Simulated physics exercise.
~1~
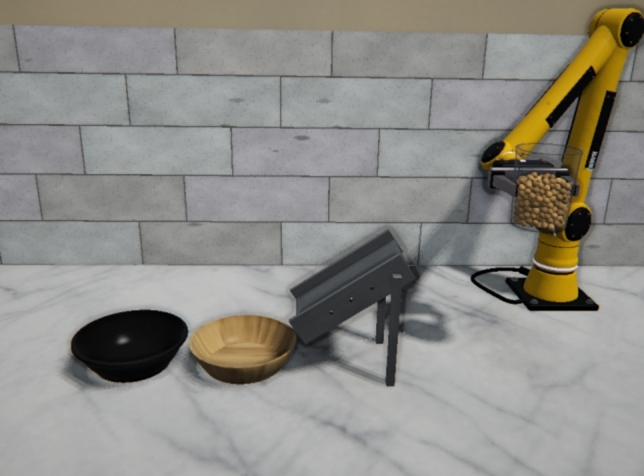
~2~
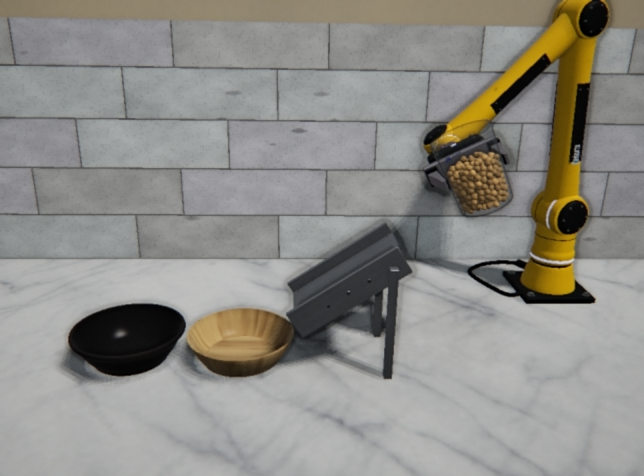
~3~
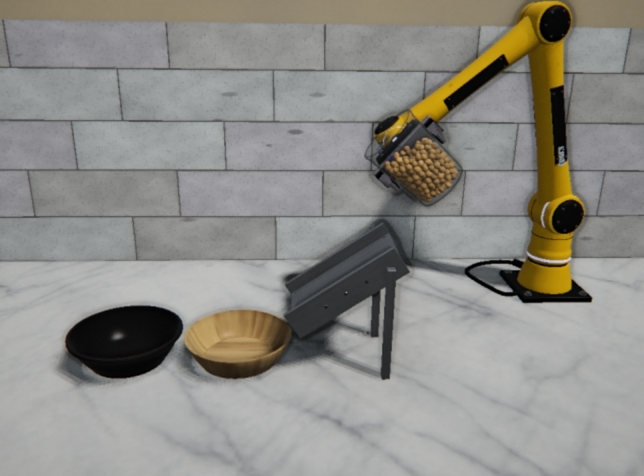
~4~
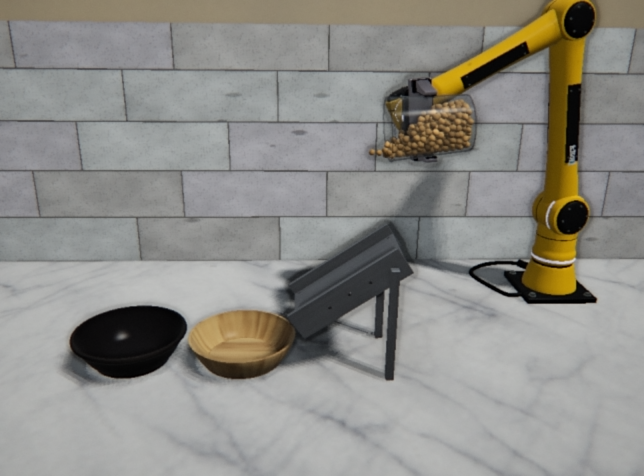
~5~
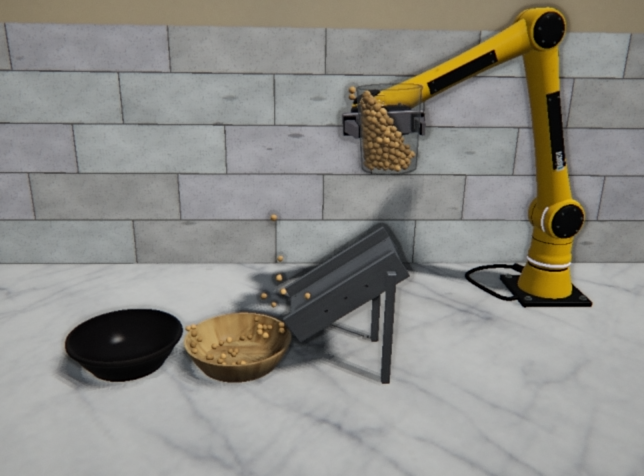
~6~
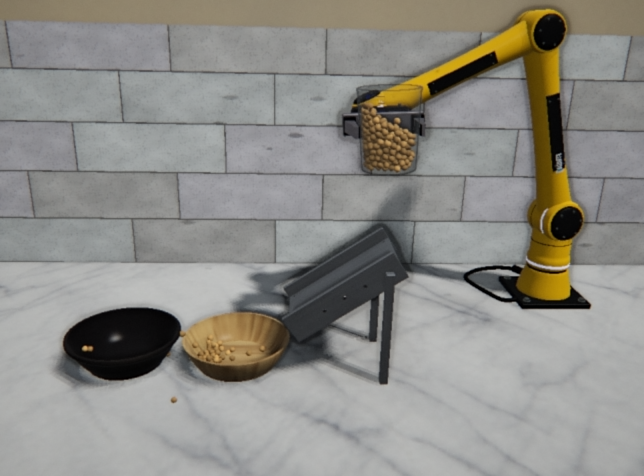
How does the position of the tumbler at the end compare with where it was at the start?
It starts on the right, close beside the robot's base, and ends farther left and higher up, held above the grey chute.
